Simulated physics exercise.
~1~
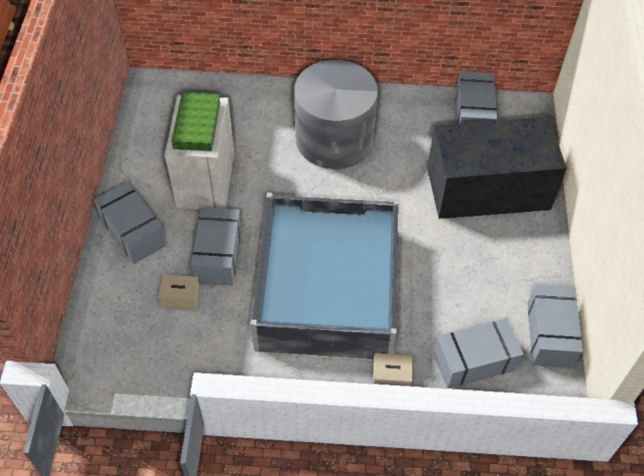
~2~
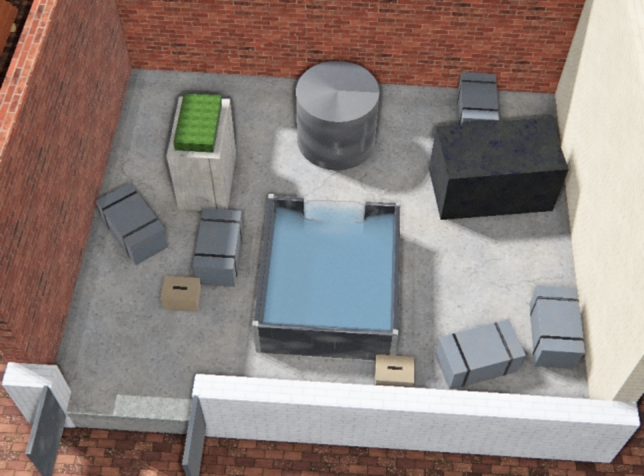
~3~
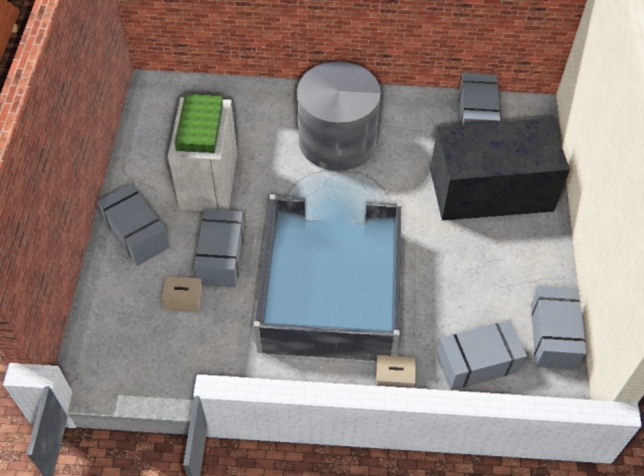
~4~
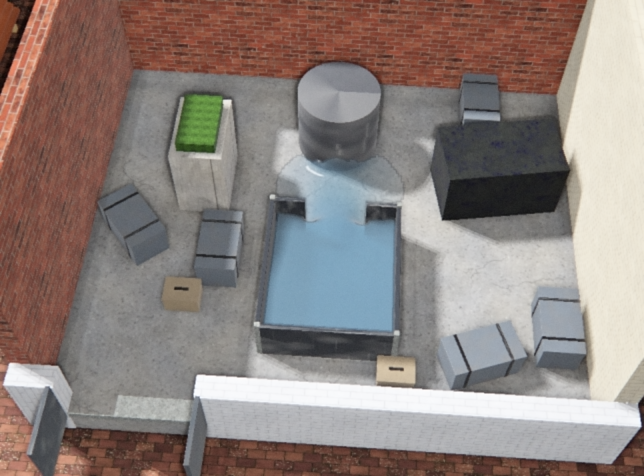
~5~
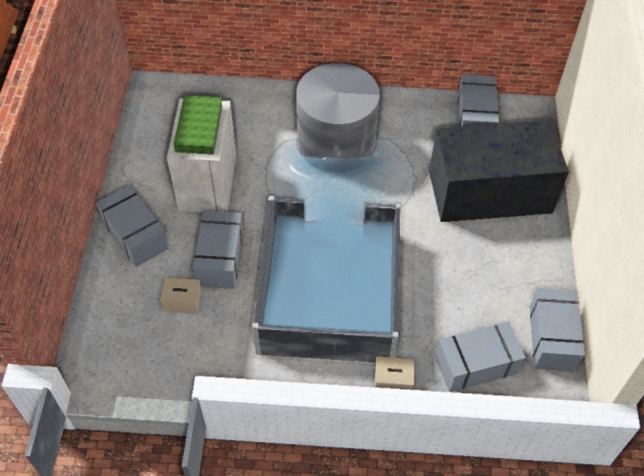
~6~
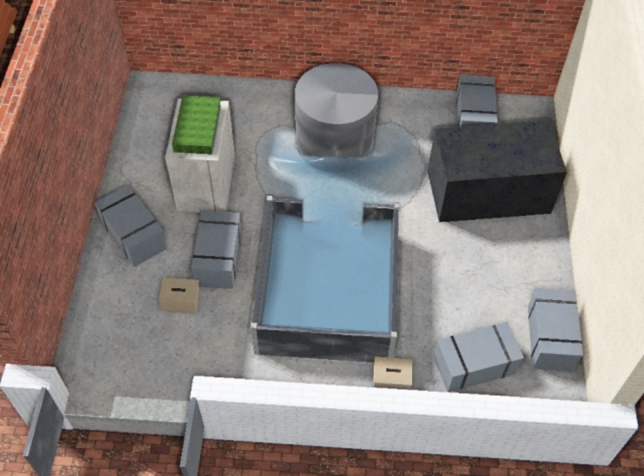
Water pours from the back of a square tank and spreads around a grey cylinder.
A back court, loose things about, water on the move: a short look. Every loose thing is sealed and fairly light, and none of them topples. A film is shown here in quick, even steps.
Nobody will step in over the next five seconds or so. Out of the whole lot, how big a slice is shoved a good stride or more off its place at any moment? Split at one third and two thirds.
A slice smaller than one third.
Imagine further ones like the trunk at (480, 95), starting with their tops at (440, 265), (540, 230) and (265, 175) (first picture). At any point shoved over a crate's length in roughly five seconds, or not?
Outcome per entry: Stays where it is / stays where it is / stays where it is.
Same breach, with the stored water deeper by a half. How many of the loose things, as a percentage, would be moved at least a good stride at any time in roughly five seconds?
I'd say close to 70 per cent of the things.
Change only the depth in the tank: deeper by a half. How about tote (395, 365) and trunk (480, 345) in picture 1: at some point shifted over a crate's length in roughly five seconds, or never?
Fell short of it; fell short of it.
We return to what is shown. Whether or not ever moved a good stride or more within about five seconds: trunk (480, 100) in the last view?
At least that much.
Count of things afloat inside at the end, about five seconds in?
That makes 2.
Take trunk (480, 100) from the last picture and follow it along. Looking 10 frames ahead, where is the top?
It ends up close to (548, 98).
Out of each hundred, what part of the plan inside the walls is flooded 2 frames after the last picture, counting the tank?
My estimate is about 25 per cent.
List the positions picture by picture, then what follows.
In the first picture, a trunk at (128, 213), on the bottom; a trunk at (480, 345), on the bottom; 0 of 7 have shifted.
In the second picture, a trunk at (129, 214) rests on the ground; a trunk at (482, 346), on the bottom; 0 of 7 have shifted.
In the third picture, a trunk at (131, 215) rests on the ground; a trunk at (483, 347), on the bottom; 0 of 7 have shifted.
In the fourth picture, a trunk at (131, 215) rests on the ground; a trunk at (483, 347) rests on the ground; 0 of 7 have shifted.
In the fifth picture, a trunk at (130, 216), on the bottom; a trunk at (482, 349), on the bottom; 0 of 7 have shifted.
In the sixth picture, a trunk at (128, 216), on the bottom; a trunk at (480, 349) rests on the ground; 0 of 7 have shifted.
A moment on, 0 of 7 are well off their spots; 0 afloat.
Next, 1 of 7 are well off their spots; 1 afloat.
Later, 1 of 7 are well off their spots; 1 afloat.
In the end, 0 of 7 are well off their spots, and 1 have been at some point; 2 afloat.
